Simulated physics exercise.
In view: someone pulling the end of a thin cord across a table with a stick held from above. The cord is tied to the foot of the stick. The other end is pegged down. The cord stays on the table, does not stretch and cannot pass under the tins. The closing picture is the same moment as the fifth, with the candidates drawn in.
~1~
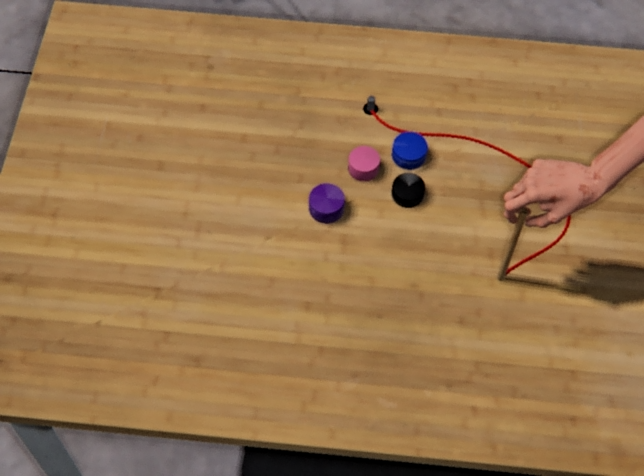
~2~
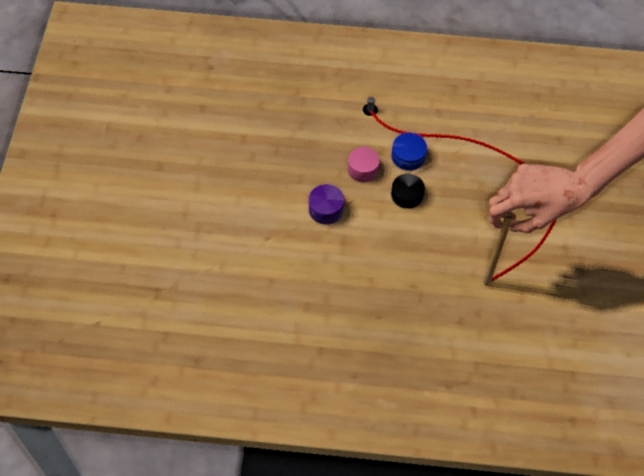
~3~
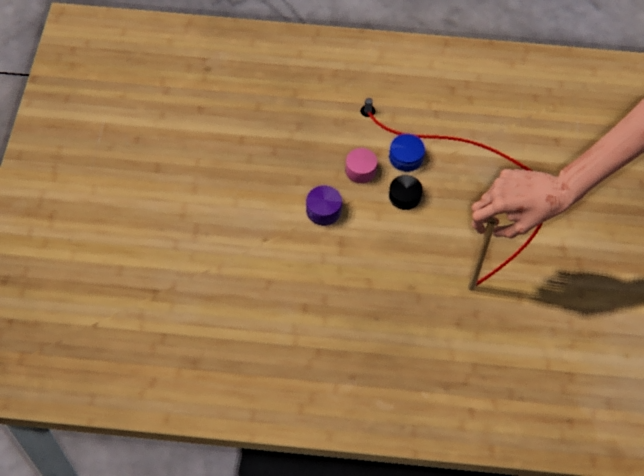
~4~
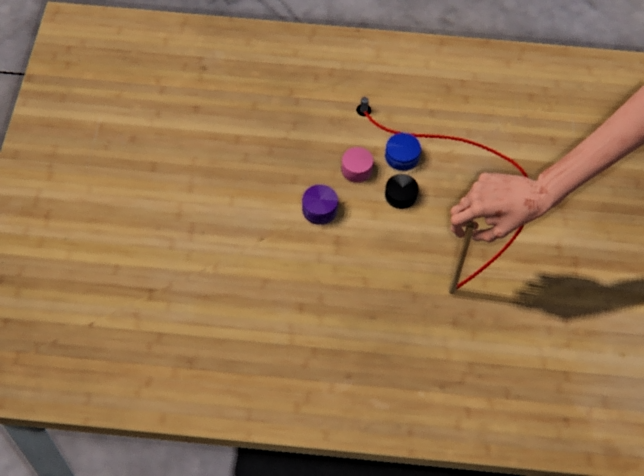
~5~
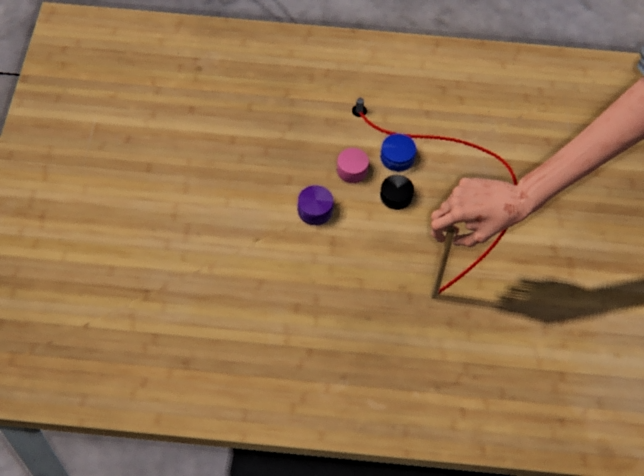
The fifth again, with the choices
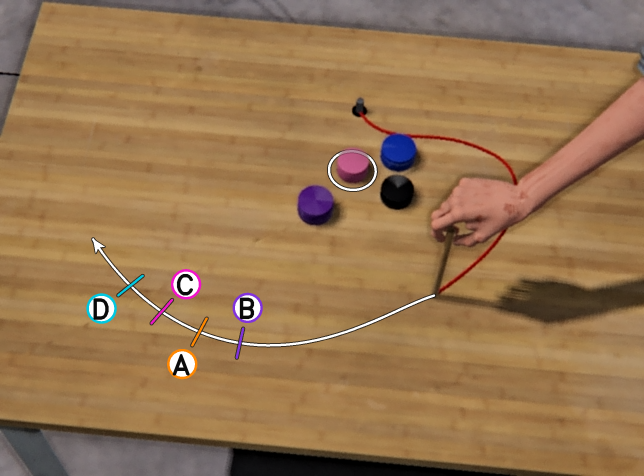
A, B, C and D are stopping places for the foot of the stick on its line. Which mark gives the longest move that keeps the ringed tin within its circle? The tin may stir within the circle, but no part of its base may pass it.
Up to mark A.
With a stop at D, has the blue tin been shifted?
Yes.
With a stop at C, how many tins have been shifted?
Three.
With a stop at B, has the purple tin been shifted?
By then, no.
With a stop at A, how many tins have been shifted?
Two.
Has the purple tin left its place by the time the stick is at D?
No.
On the marked copy, A at (199, 332); B at (240, 343); C at (162, 312); D at (130, 286); the ring at (352, 170); the route from (434, 296) via (238, 343) to (93, 239).
With A. Early on, foot of the stick (357, 328); pink tin (353, 166).
Further on, foot of the stick (273, 346); pink tin (353, 166).
At the end, foot of the stick (200, 332); pink tin (352, 166); blue tin (383, 157); black tin (376, 185); the pink tin is still in its ring.
As for the rest, B is safe but short; C drags the ringed tin to (339, 164); D drags the ringed tin to (326, 161).
